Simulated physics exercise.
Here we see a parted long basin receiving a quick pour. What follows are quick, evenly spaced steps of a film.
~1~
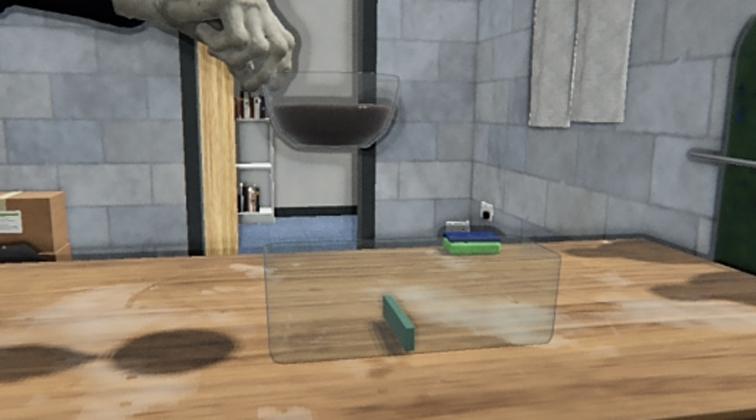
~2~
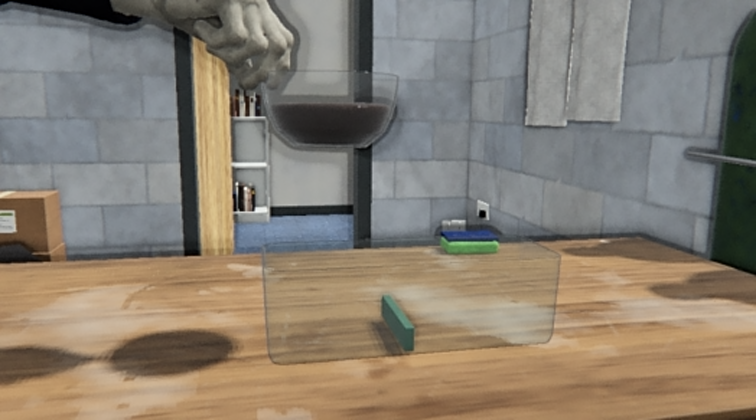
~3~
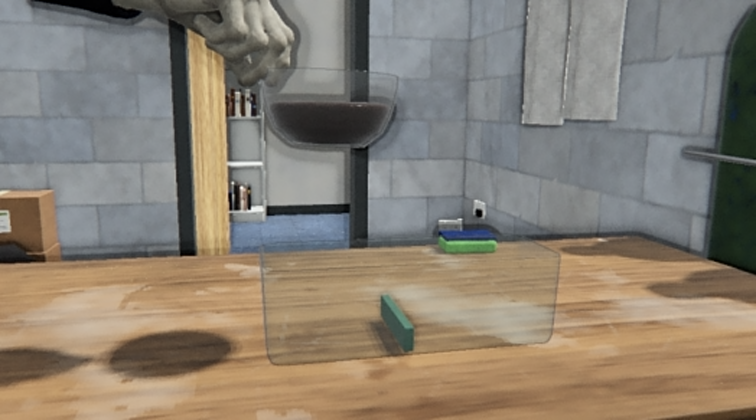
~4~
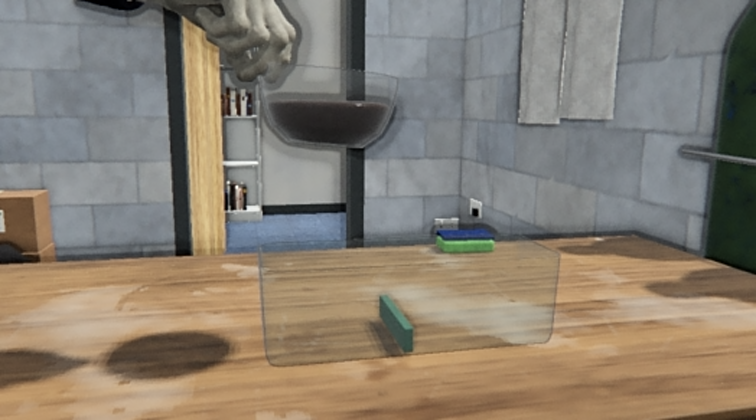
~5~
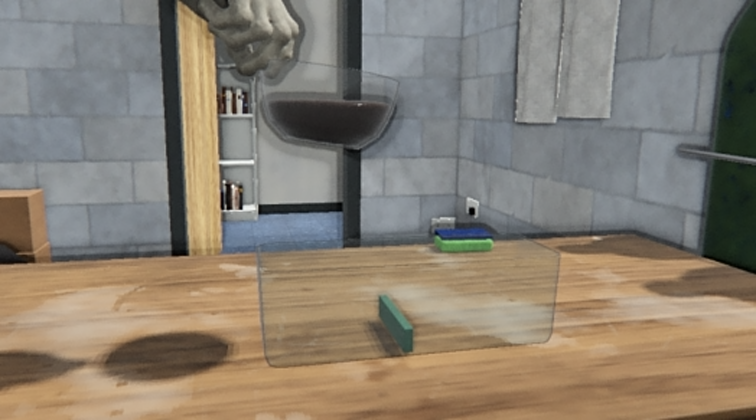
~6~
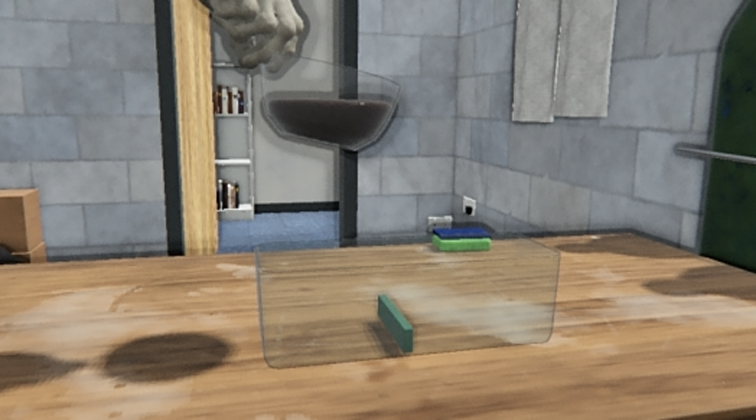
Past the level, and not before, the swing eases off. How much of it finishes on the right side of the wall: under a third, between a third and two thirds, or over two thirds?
I reckon what ends right of the wall tops two thirds.
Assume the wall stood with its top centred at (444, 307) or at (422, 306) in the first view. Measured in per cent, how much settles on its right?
Roughly 40 per cent first and roughly 70 per cent second.
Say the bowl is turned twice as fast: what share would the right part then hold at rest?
It works out near 75 %.
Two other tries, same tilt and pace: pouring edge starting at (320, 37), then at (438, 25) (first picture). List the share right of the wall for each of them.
You'd see around 25 per cent, and then around 90 per cent.
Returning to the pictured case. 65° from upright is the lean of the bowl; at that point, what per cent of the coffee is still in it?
Near 65 per cent.
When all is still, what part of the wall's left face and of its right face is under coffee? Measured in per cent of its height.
10 per cent left, 70 per cent right.
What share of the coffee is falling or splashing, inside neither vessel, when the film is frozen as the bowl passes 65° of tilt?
Around 30 in a hundred.
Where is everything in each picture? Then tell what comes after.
Tilt 0°; pouring edge (396, 80); surface from (270, 106) to (390, 107); the long basin's rim runs from (265, 258) to (540, 247); the wall's top is at (398, 311), in the first picture.
Tilt 1°; pouring edge (396, 79); surface from (268, 105) to (389, 106), in the second picture.
Tilt 2°; pouring edge (396, 80); surface from (267, 104) to (388, 106), in the third picture.
Tilt 5°; pouring edge (396, 82); surface from (266, 102) to (388, 106), in the fourth picture.
Tilt 8°; pouring edge (396, 85); surface from (266, 101) to (388, 106), in the fifth picture.
Tilt 12°; pouring edge (397, 89); surface from (266, 100) to (389, 104), in the sixth picture.
A moment on, the bowl is tipped part way and 65 per cent is still to pour, 0 is left of the wall and 5 right of it.
Next, the bowl is tipped right over and 5 per cent is still to pour, 6 is left of the wall and 74 right of it.
Then the bowl is tipped right over and 0 per cent is still to pour, 13 is left of the wall and 86 right of it.
Later the bowl is tipped right over and 0 per cent is still to pour, 14 is left of the wall and 85 right of it.
At rest 14 per cent lies left of the wall, 85 right of it and 1 outside.
